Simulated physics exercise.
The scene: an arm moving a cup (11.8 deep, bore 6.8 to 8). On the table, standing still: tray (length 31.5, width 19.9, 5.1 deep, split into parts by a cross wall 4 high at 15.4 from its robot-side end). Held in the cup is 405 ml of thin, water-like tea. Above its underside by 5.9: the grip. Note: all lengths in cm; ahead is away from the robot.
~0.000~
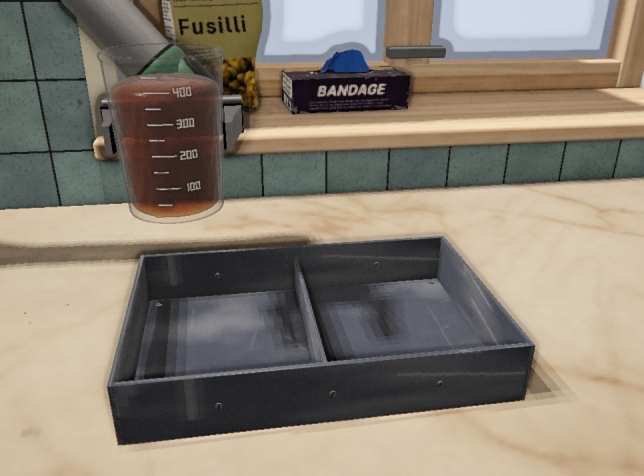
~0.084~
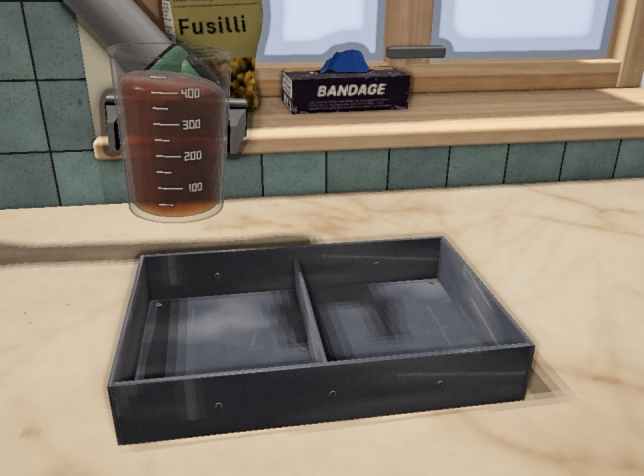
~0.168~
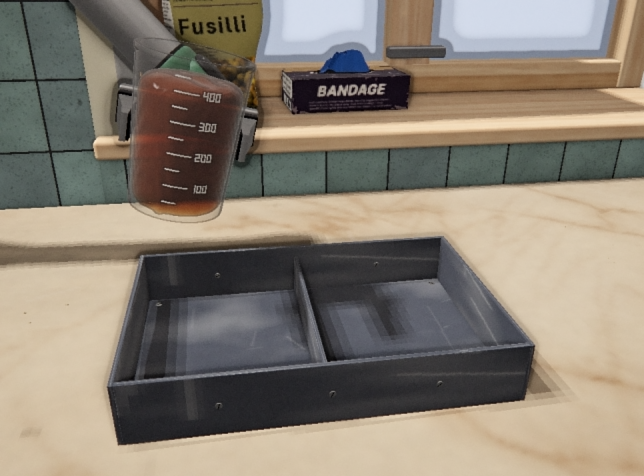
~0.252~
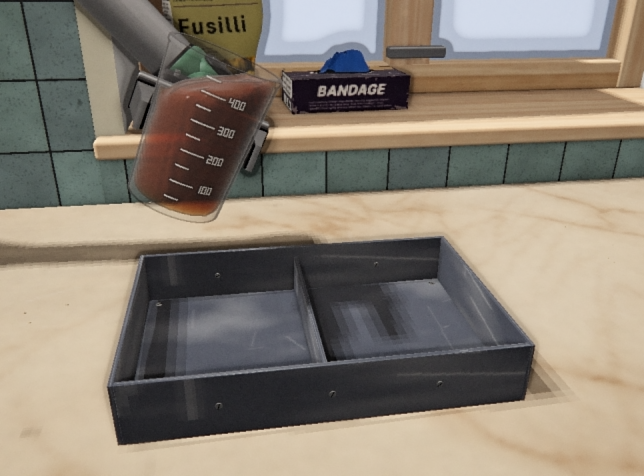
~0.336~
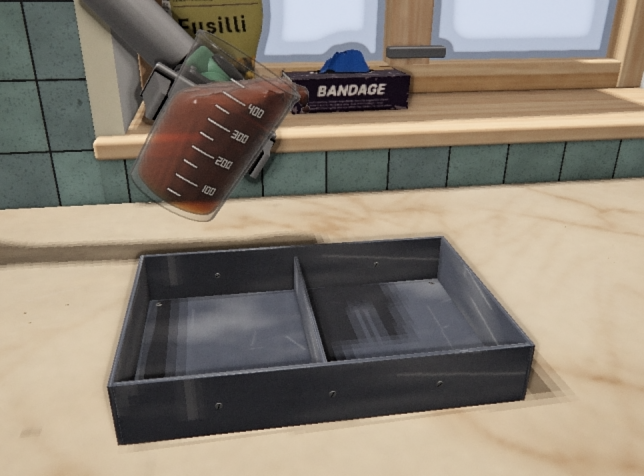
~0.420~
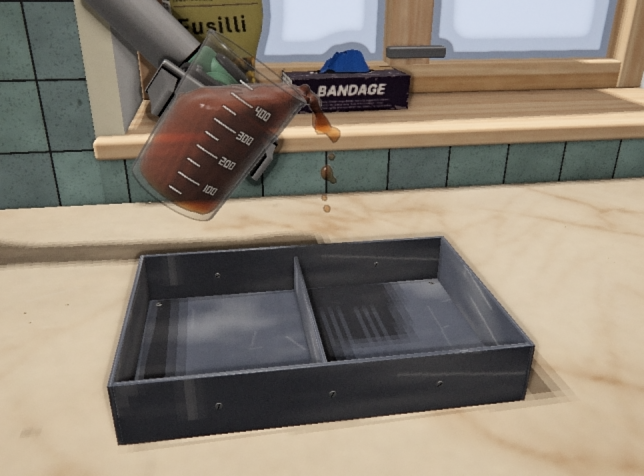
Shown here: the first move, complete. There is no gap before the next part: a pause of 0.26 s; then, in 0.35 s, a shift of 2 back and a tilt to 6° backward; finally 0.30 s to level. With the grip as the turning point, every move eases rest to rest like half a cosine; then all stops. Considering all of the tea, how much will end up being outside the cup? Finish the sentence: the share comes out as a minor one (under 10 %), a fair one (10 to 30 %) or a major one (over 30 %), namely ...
... a minor one.
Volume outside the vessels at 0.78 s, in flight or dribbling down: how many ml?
Reading: Near 5 ml.
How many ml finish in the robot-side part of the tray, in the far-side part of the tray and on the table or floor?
About 5, 15, 0 ml.
After 0.78 s, tilted 28° forward, liquid up to 24 above the table; 390 ml in the cup, 15 ml in the far-side part, 5 ml in the air or running down outside.
After 1.15 s, tilted 4° backward, liquid up to 25 above the table; 385 ml in the cup, 15 ml in the far-side part, 5 ml in the robot-side part.
After 1.53 s, level, liquid up to 24 above the table; 385 ml in the cup, 15 ml in the far-side part, 5 ml in the robot-side part.
After 2.33 s, level, liquid up to 24 above the table; 385 ml in the cup, 15 ml in the far-side part, 5 ml in the robot-side part.
In the end, 385 ml in the cup, 15 ml in the far-side part, 5 ml in the robot-side part. That is 5 % outside the cup.
